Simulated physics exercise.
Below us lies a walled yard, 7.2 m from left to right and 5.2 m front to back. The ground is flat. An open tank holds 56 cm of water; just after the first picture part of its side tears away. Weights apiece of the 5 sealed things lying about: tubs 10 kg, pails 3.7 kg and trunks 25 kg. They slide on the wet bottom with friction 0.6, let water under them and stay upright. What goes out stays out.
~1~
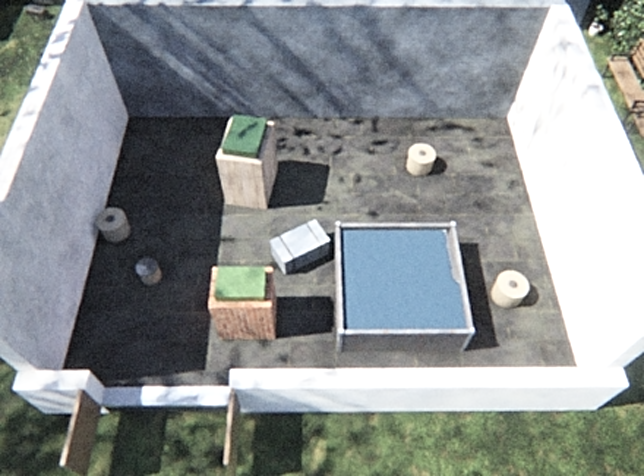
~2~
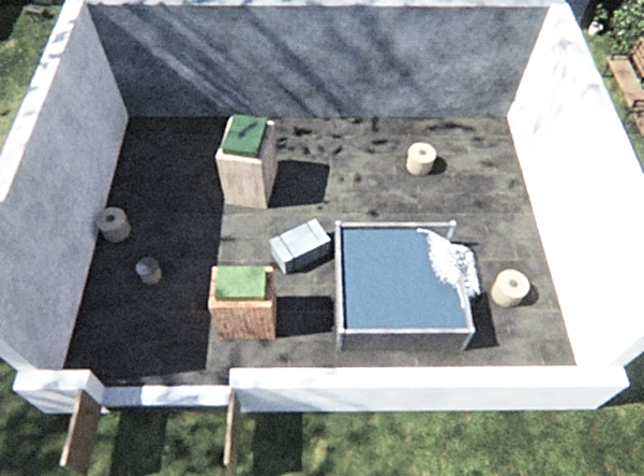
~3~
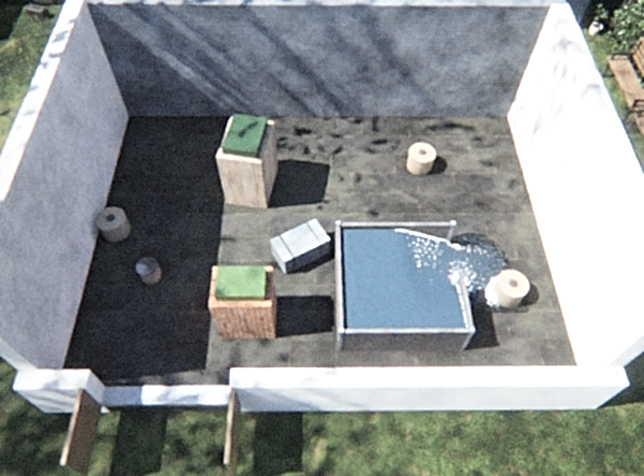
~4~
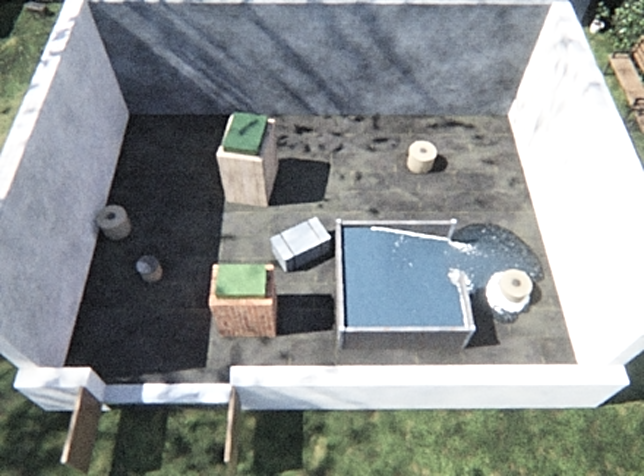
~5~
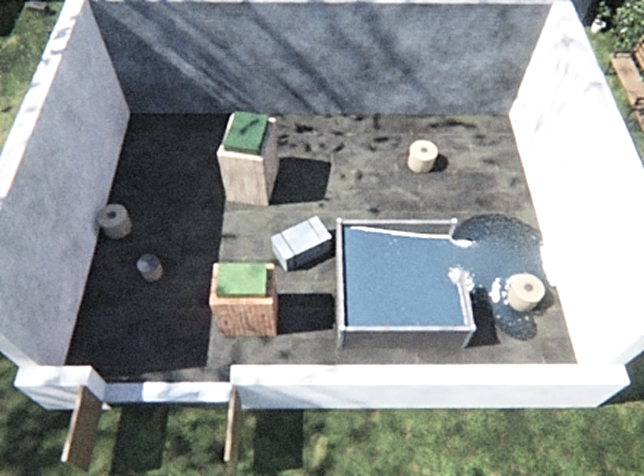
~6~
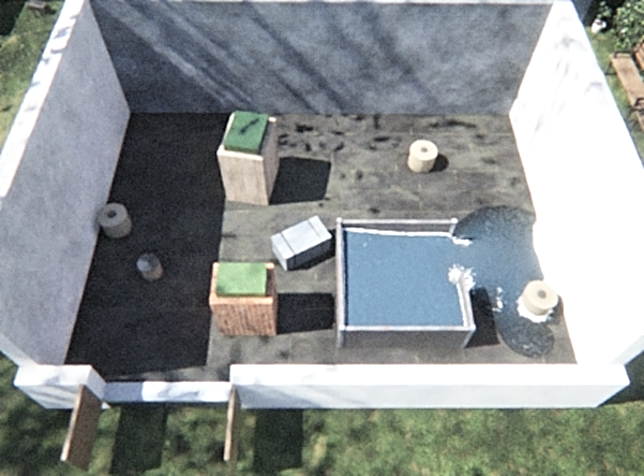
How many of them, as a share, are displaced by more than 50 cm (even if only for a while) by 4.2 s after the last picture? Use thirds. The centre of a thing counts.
It is under a third.
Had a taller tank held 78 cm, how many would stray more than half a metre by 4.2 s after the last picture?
In that case 1 of them.
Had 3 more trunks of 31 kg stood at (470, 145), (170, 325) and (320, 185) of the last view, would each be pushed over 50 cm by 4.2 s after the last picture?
In that order: Over, under, less.
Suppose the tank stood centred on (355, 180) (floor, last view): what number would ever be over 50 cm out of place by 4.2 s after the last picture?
Then 2.
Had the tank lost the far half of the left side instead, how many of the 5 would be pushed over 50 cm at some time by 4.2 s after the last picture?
Then 3.
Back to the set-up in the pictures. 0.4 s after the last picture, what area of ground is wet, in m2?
About 7.0 m2.
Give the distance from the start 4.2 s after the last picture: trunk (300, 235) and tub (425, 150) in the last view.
In that order: 0 cm, 0 cm.
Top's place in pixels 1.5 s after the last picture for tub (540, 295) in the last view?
Near (493, 347).
Then, 0.4 s after the last picture 1 of 5 are over 50 cm from their spots; 0 afloat.
Then, 1.5 s after the last picture 1 of 5 are over 50 cm from their spots; 0 afloat.
Then, 2.8 s after the last picture 1 of 5 are over 50 cm from their spots; 1 afloat.
Then, 4.2 s after the last picture 1 of 5 are over 50 cm from their spots, and 1 have been at some point; 1 afloat.
